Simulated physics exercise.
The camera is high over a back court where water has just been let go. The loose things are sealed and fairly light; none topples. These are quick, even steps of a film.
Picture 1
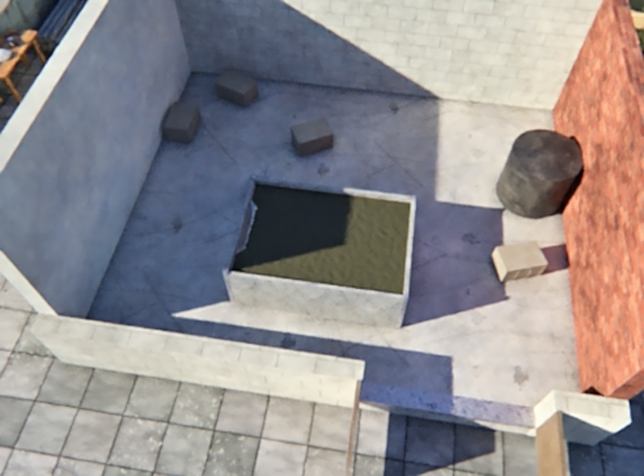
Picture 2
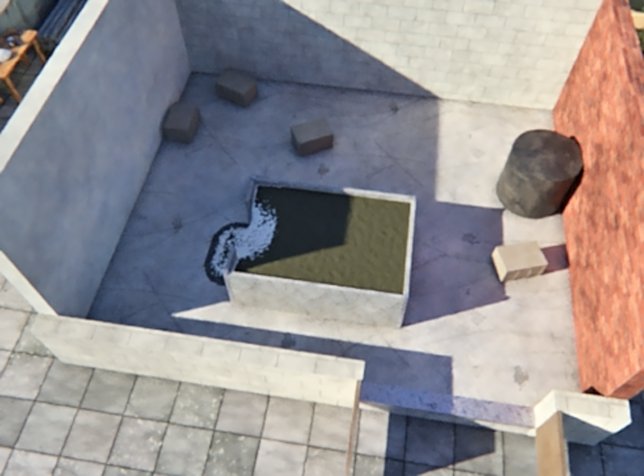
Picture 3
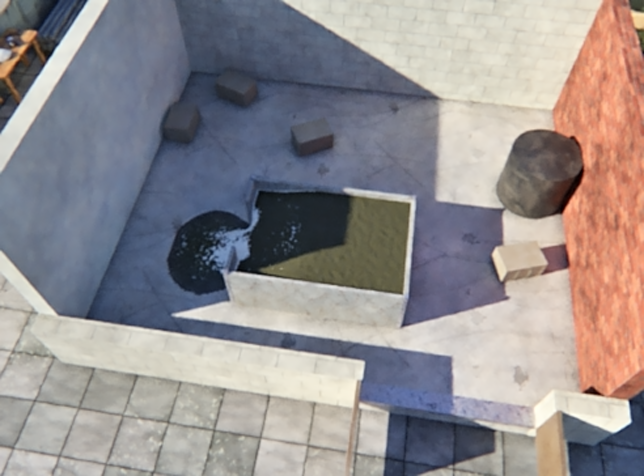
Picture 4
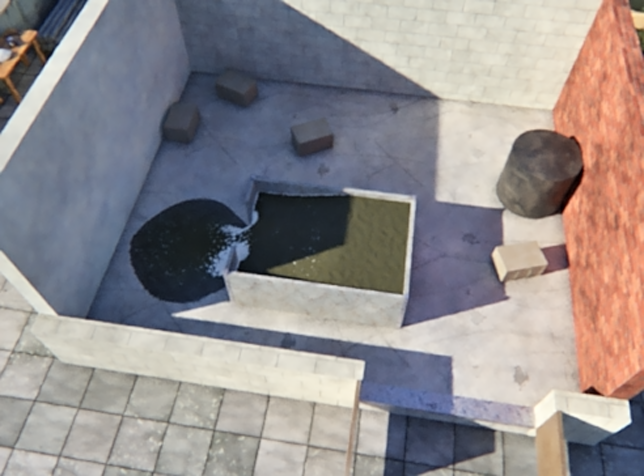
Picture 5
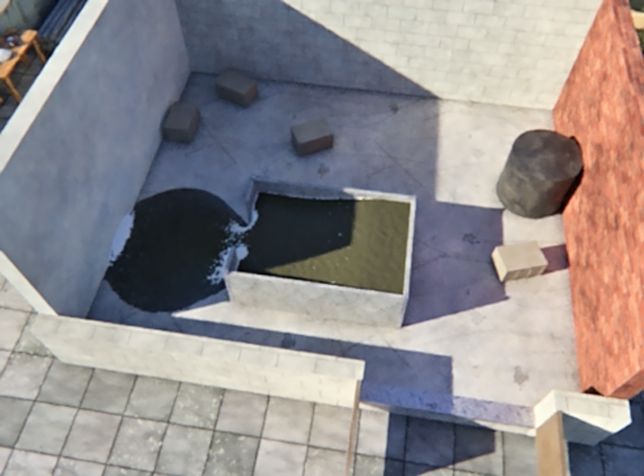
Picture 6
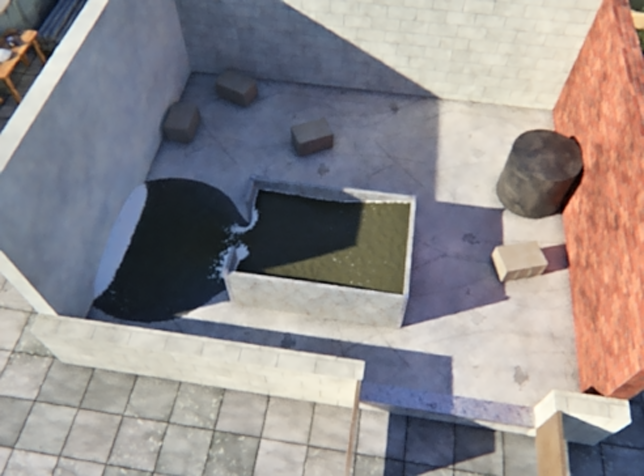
Dark water pours through a gap in the left side of a raised rectangular tank in a walled court, spreading across the paving in a widening rounded pool that reaches the left wall, while the scattered blocks stay still.
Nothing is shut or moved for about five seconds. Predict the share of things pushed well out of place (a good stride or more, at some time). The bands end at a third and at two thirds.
It is between one and two thirds.
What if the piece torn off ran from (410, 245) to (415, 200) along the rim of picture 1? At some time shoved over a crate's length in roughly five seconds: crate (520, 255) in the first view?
My call: Swept aside.
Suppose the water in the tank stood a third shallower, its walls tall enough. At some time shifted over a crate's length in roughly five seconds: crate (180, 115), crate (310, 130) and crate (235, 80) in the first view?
In turn: Moved that far, not that far, swept aside.
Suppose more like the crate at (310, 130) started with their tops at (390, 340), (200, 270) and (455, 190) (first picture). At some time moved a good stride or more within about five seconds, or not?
One after the other: That far or more, that far or more, no.
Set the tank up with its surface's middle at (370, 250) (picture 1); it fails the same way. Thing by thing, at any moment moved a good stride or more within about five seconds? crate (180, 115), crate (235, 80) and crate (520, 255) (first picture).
As listed: Pushed that far, that far or more, under that.
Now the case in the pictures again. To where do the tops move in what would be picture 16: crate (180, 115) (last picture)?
Around (209, 84).
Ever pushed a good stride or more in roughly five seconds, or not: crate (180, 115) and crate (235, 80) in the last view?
In turn: Yes, swept aside.
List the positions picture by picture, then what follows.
A crate at (180, 115) rests on the ground; a crate at (236, 81), on the bottom; 0 of 5 have shifted, in the first frame.
A crate at (180, 115), on the bottom; a crate at (236, 81), on the bottom; 0 of 5 have shifted, in the second frame.
A crate at (180, 115) rests on the ground; a crate at (236, 81) rests on the ground; 0 of 5 have shifted, in the third frame.
A crate at (180, 115) rests on the ground; a crate at (236, 81) rests on the ground; 0 of 5 have shifted, in the fourth frame.
A crate at (180, 115) rests on the ground; a crate at (236, 81) rests on the ground; 0 of 5 have shifted, in the fifth frame.
A crate at (180, 115) rests on the ground; a crate at (236, 81), on the bottom; 0 of 5 have shifted, in the sixth frame.
A moment on, 0 of 5 are well off their spots; 0 afloat.
Next, 1 of 5 are well off their spots; 0 afloat.
Later, 2 of 5 are well off their spots; 2 afloat.
In the end, 2 of 5 are well off their spots, and 2 have been at some point; 1 afloat.
